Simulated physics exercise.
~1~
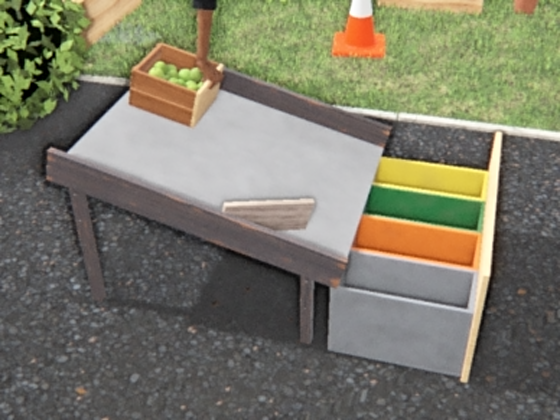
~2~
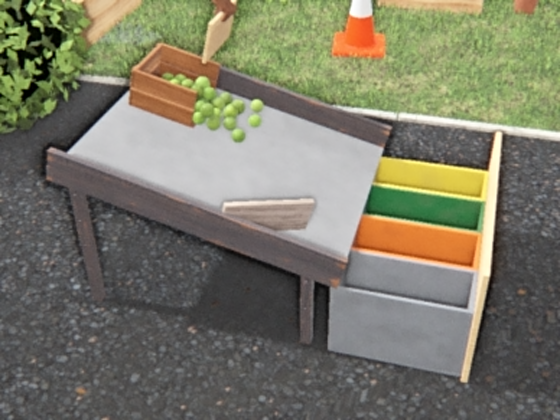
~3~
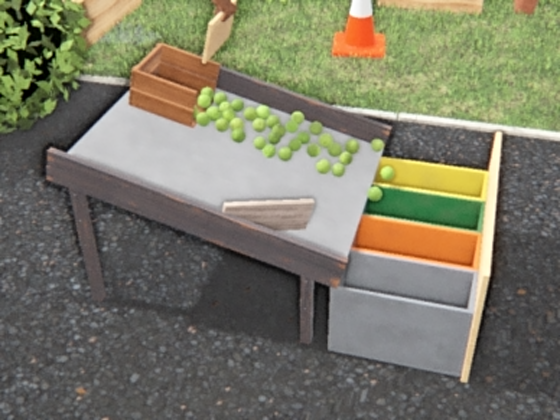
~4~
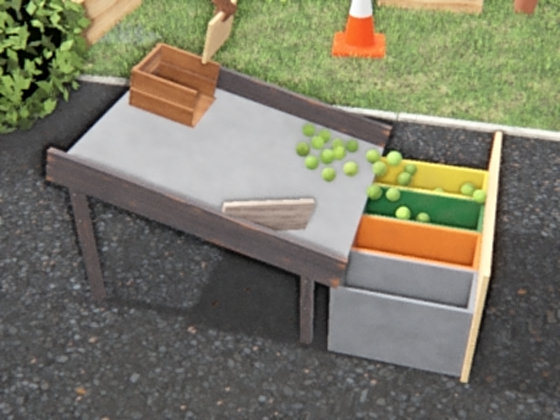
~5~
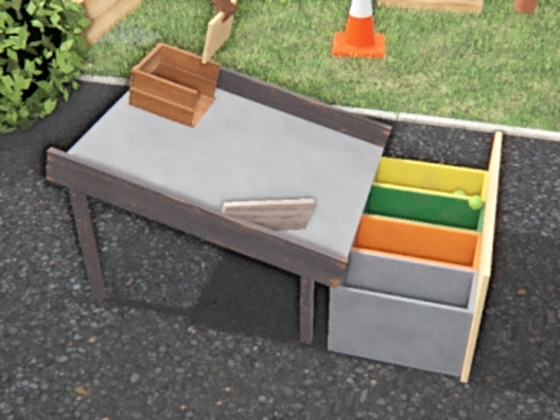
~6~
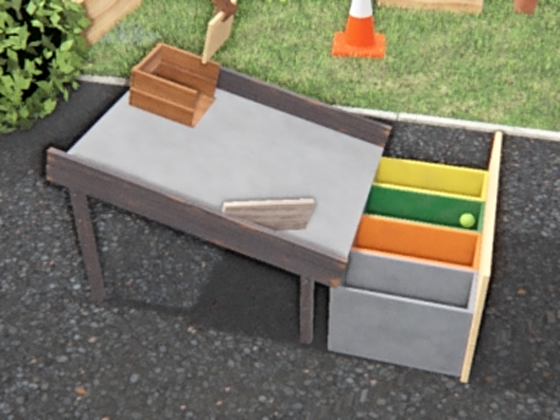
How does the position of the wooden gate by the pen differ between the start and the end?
At the start the gate is down at the open end of the pen where the apples are held. By the end it is raised above the pen, tilted and clear of the opening.
